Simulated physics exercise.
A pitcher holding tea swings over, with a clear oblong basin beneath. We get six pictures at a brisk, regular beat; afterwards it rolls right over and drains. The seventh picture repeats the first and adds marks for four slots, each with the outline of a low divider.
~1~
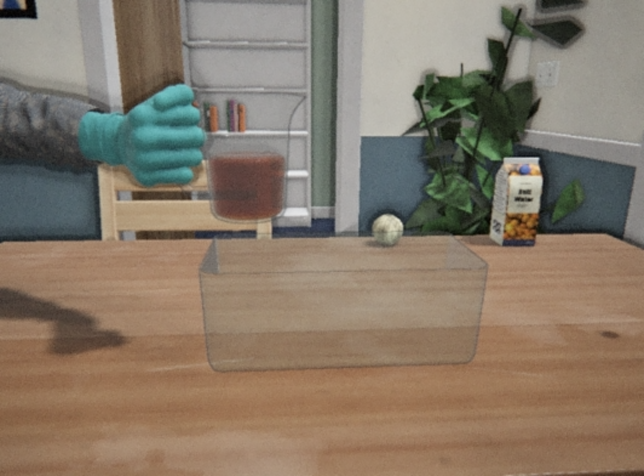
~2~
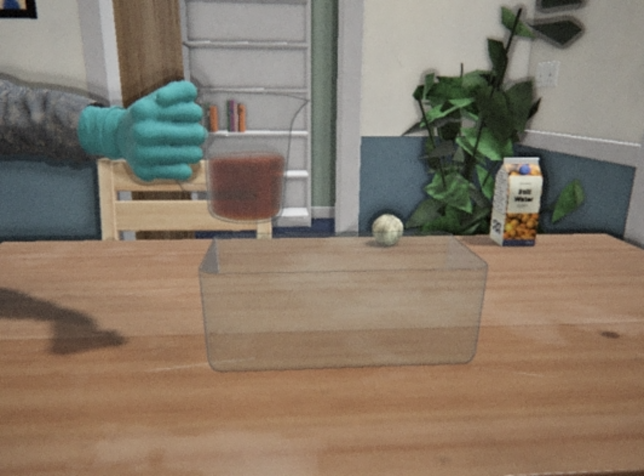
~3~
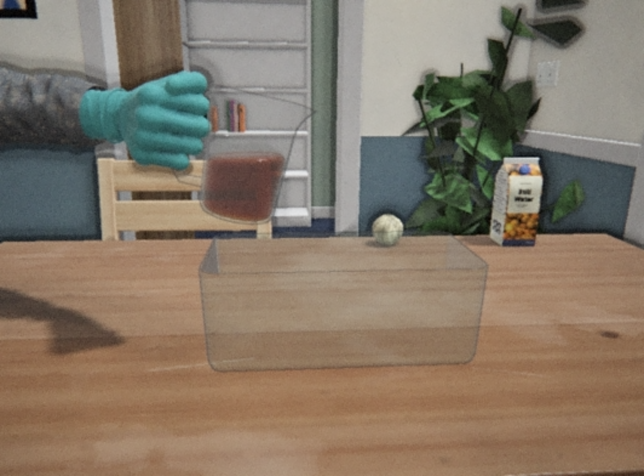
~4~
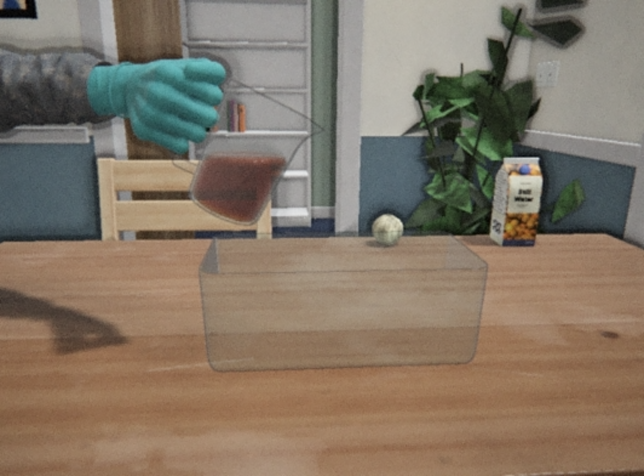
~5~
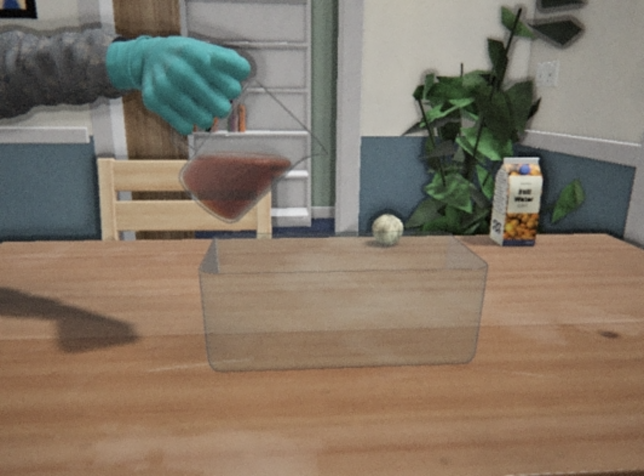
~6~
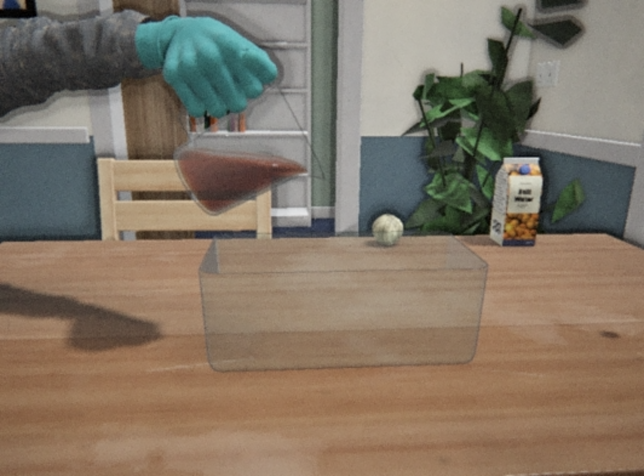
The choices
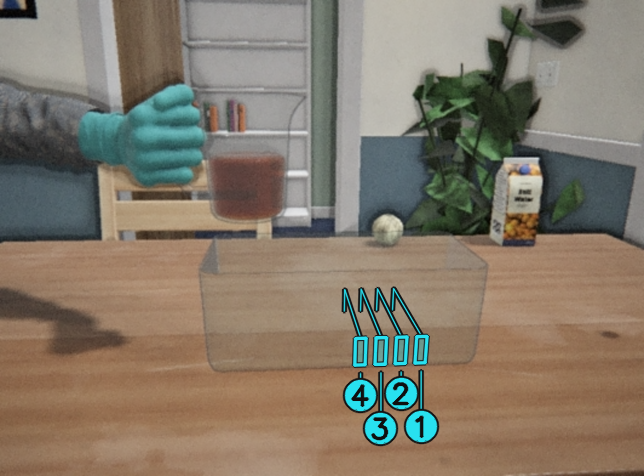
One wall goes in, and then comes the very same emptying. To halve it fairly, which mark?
Go for 4.
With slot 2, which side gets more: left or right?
The left one.
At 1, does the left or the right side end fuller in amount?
More ends on the left.
On the marked copy, 1 at (421, 370); 2 at (401, 371); 3 at (380, 372); 4 at (360, 373).
For slot 1, about 89 % ends left of the wall and 9 % right of it.
For slot 2, about 89 % ends left of the wall and 9 % right of it.
For slot 3, about 92 % ends left of the wall and 6 % right of it.
For slot 4, about 49 % ends left of the wall and 50 % right of it.
